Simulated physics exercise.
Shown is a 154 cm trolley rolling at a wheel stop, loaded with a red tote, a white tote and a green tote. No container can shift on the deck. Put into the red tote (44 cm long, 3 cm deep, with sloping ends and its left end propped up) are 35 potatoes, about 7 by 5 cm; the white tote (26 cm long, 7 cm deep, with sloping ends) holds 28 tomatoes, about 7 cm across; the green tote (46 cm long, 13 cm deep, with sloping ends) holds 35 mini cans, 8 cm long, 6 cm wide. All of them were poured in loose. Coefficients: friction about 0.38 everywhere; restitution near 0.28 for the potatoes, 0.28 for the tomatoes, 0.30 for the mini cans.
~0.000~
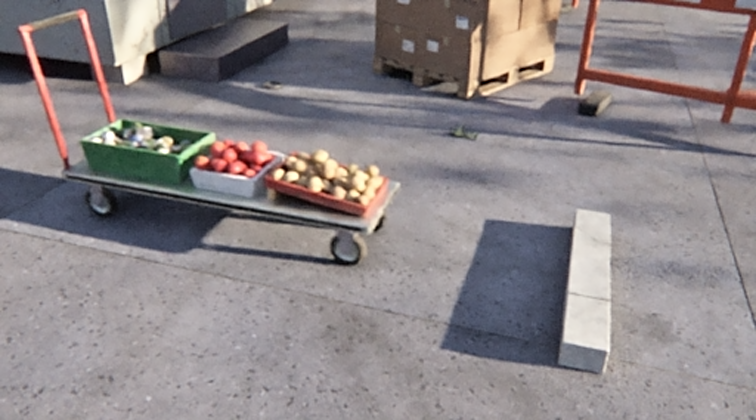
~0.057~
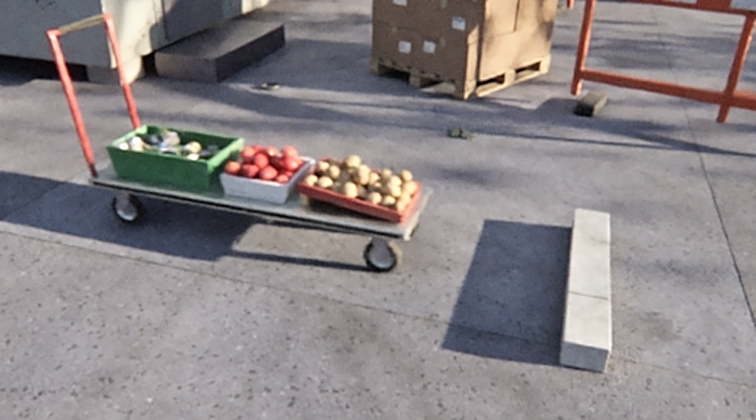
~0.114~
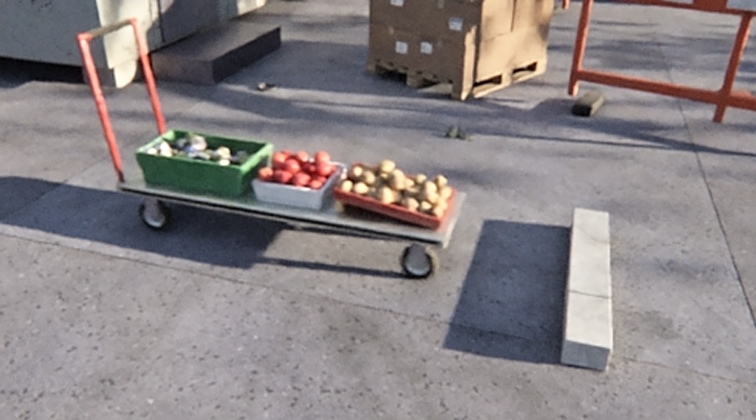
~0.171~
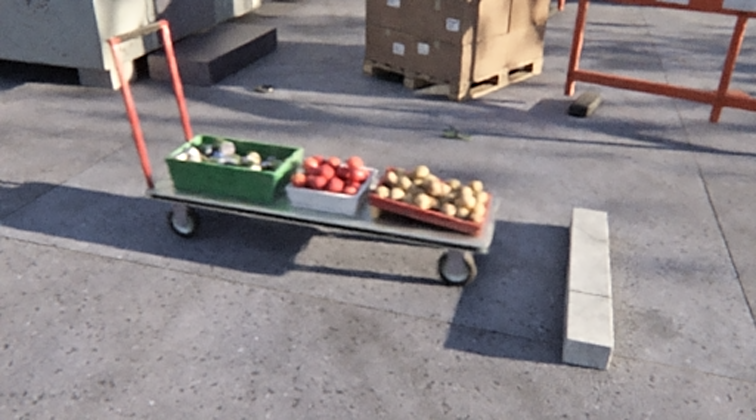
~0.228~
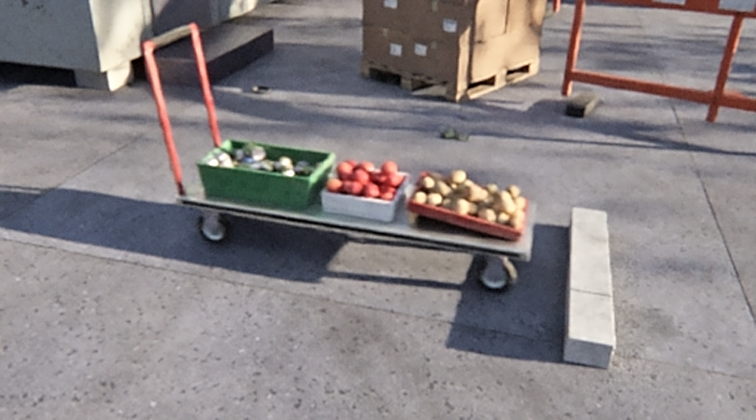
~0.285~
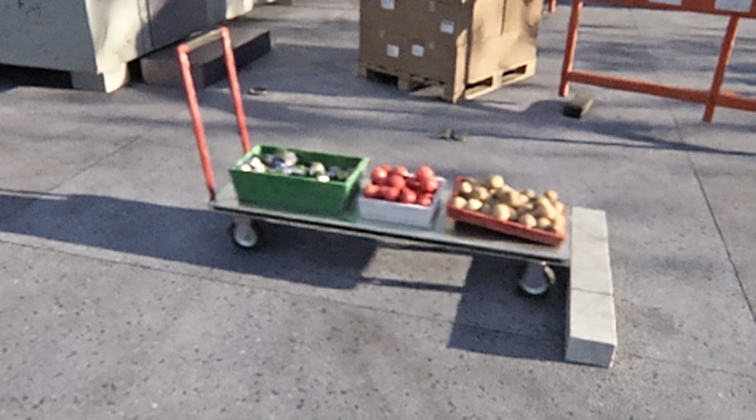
A flatbed trolley carrying green, white and red totes of cans, tomatoes and potatoes rolling right across paving towards a pale kerb block.
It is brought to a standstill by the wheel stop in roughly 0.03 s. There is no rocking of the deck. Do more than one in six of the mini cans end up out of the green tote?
I expect the share that escapes to fall short of a sixth.
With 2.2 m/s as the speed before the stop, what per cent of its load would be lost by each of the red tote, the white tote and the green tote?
In that case red tote 20, white tote 30, green tote 0 per cent.
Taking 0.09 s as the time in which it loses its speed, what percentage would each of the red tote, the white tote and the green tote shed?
Result - red tote: 30 percent, white tote: 30 percent, green tote: 10 percent.
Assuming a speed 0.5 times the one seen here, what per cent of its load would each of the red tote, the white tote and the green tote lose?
Then the red tote sheds 10 per cent, the white tote 20 per cent, and the green tote 0 per cent.
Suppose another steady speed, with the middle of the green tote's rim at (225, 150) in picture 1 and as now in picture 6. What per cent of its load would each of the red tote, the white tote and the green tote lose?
Under that change it'd be red tote at 10, white tote at 20 and green tote at 0 percent.
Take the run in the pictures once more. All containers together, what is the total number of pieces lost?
Total: Around 25.
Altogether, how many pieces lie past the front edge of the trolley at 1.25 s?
Close to 12.
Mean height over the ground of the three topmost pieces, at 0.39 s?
On average they sit about 46 cm high.
After 0.29 s, contact.
After 0.39 s, the red tote is down by 2 of 35, the white tote is down by 3 of 28 and the green tote has all 35.
After 0.51 s, the red tote is down by 10 of 35, the white tote is down by 9 of 28 and the green tote is down by 2 of 35.
After 0.74 s, the red tote is down by 12 of 35, the white tote is down by 9 of 28 and the green tote is down by 3 of 35.
When it is over (at 1.25 s), the red tote is down by 13 of 35, the white tote is down by 9 of 28 and the green tote is down by 3 of 35. Asked share, 3 of 35, 9 per cent.
